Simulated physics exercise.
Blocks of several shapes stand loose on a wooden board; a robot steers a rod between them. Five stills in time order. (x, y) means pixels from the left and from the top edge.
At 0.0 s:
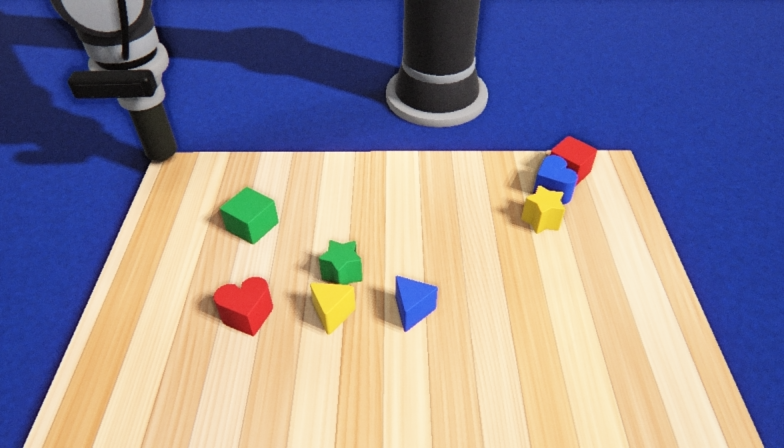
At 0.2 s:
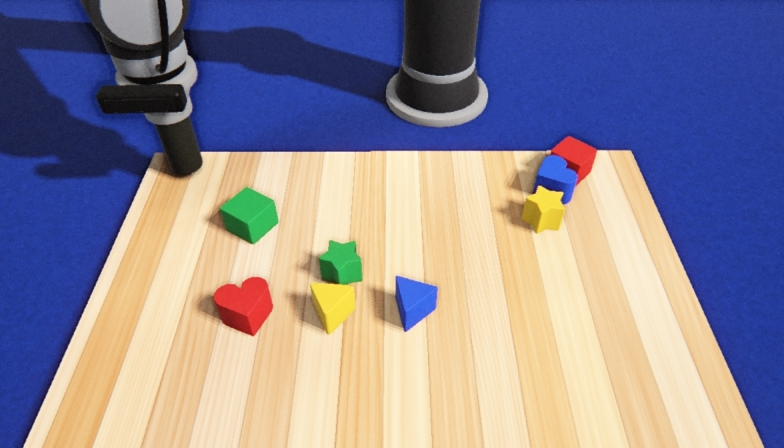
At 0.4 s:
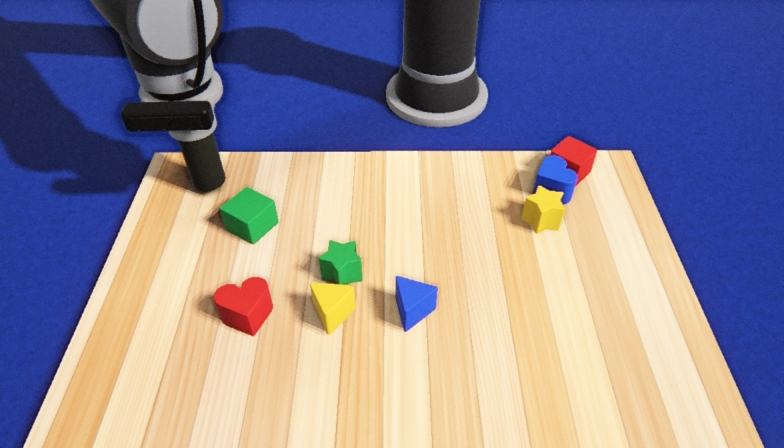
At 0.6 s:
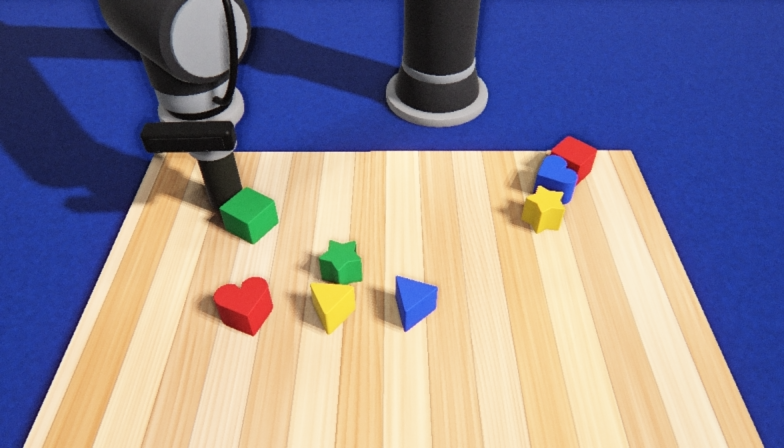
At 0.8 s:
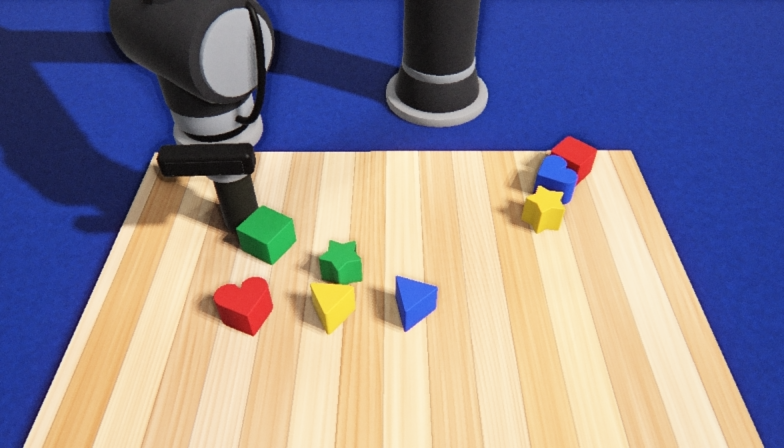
The robot's rod moves toward the green square block and nudges it down and right.
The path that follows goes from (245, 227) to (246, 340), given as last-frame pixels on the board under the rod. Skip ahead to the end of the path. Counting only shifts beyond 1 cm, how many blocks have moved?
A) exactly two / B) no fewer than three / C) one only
I'll go with A - exactly two.
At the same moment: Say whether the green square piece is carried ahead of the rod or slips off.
Fallen away.
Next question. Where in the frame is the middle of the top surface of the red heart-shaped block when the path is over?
Most likely (240, 353).
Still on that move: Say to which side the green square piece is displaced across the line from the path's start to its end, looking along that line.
Its sideways move is to the left.
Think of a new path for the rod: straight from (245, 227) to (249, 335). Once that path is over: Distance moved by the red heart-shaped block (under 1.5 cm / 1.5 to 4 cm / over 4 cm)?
It falls in the over 4 cm band.
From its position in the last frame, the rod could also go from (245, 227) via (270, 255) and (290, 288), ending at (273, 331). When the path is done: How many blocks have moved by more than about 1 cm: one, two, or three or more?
Of all the blocks, three or more travel more than a centimetre.
What follows on the original path. One third of the way, rod at (244, 254); green square piece at (280, 241), turned 30° anticlockwise.
Two thirds of the way, rod at (245, 292); red heart-shaped block at (242, 307); green square piece at (282, 242), turned 40° anticlockwise.
At the end, rod at (243, 333); red heart-shaped block at (240, 353); green square piece at (282, 242), turned 40° anticlockwise; yellow three-sided block unmoved.
